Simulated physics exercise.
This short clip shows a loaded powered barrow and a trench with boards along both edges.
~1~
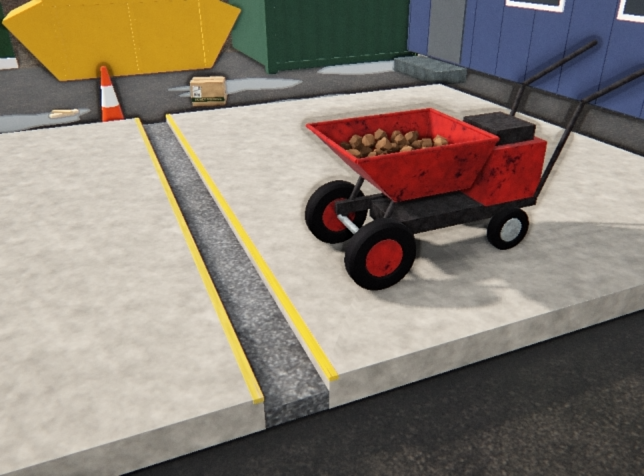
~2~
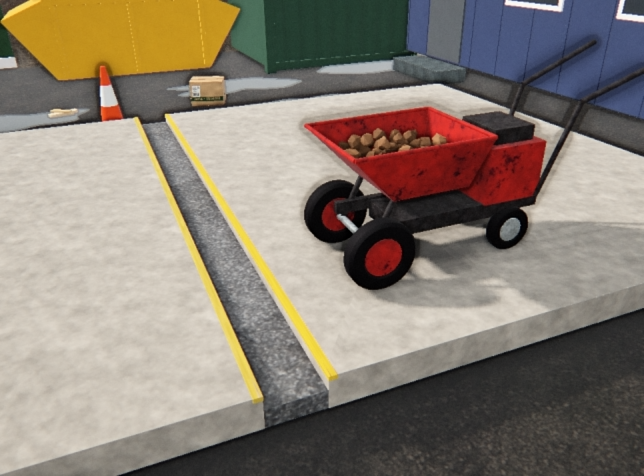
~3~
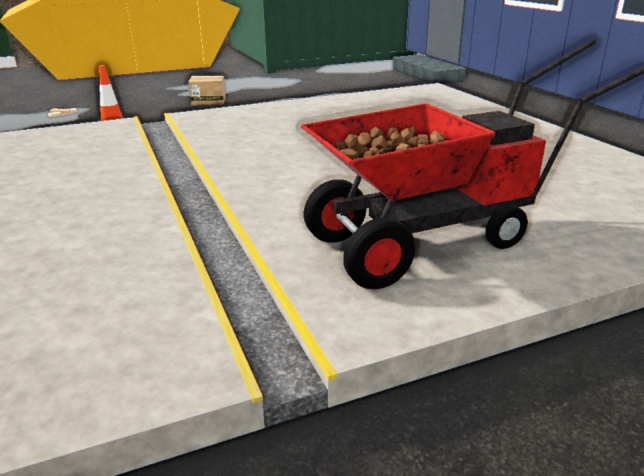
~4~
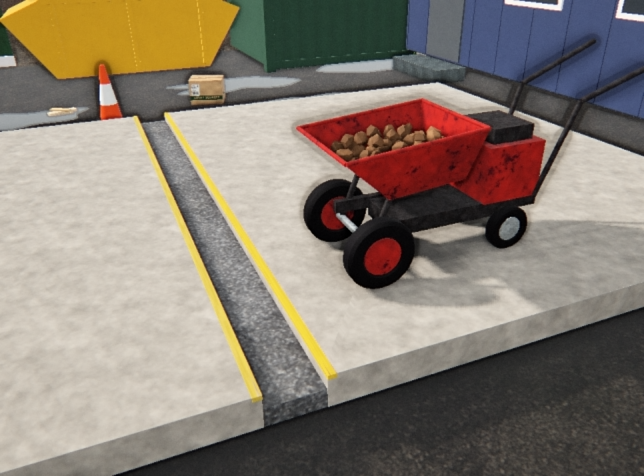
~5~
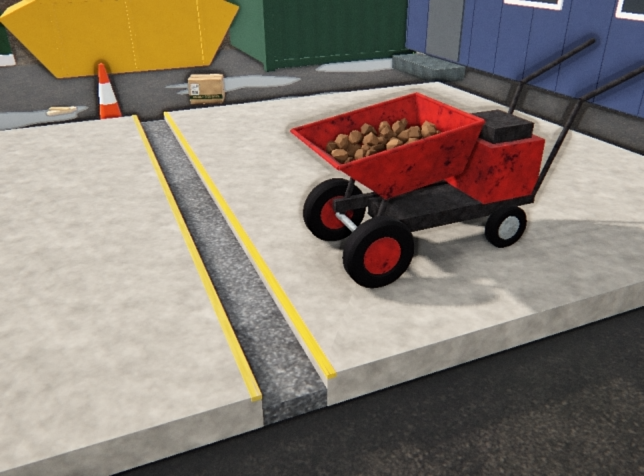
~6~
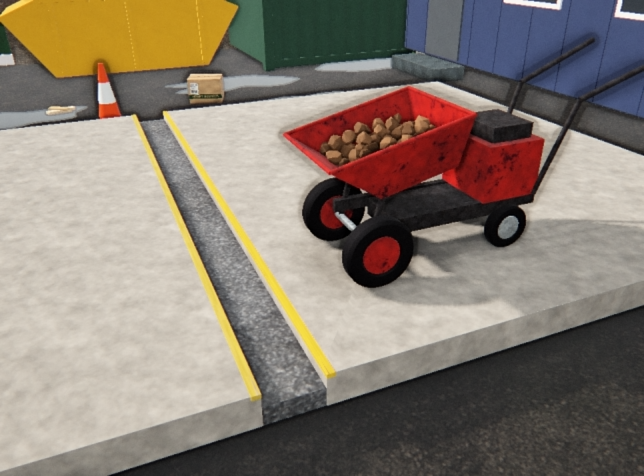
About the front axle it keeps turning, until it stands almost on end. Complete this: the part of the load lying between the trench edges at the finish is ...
The larger part.
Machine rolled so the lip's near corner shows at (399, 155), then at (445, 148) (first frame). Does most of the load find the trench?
The first try ends with the greater portion between the edges, the second with the lesser portion.
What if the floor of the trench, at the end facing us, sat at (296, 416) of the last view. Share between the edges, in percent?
70 %, roughly.
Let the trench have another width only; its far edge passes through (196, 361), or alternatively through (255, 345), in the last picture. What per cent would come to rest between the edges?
Lab note: Try one 100 per cent, try two 40 per cent.
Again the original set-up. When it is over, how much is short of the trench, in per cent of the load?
That share is about 0 percent.
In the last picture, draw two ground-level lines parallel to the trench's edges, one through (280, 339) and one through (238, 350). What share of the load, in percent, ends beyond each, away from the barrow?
In order: Near 80 %, then 30 %.
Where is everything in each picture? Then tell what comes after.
The first frame shows lip of the skip (357, 161), level; top of the load (405, 146), clay clods; first edge of the trench (308, 335); far edge (239, 353), the trench over half as wide as the skip, and shallow for its width.
The second frame shows lip of the skip (355, 162), level; top of the load (404, 145).
The third frame shows lip of the skip (351, 163), tipped barely; top of the load (401, 143).
The fourth frame shows lip of the skip (346, 165), tipped barely; top of the load (411, 141).
The fifth frame shows lip of the skip (339, 168), tipped a little; top of the load (406, 138).
The sixth frame shows lip of the skip (331, 173), tipped a little; top of the load (400, 134); first edge of the trench (305, 332); far edge (236, 350).
Just after the last frame, skip tipped steeply; every one in the skip.
A moment on, skip tipped right over; the larger part in the skip; about a tenth in or heaped over the trench; just a few falling.
Further on, skip tipped right over; just a few in the skip; roughly two thirds in or heaped over the trench; roughly a third beyond it.
When it is over, skip tipped right over; just a few short of the trench; roughly two thirds in or heaped over the trench; roughly a third beyond it.
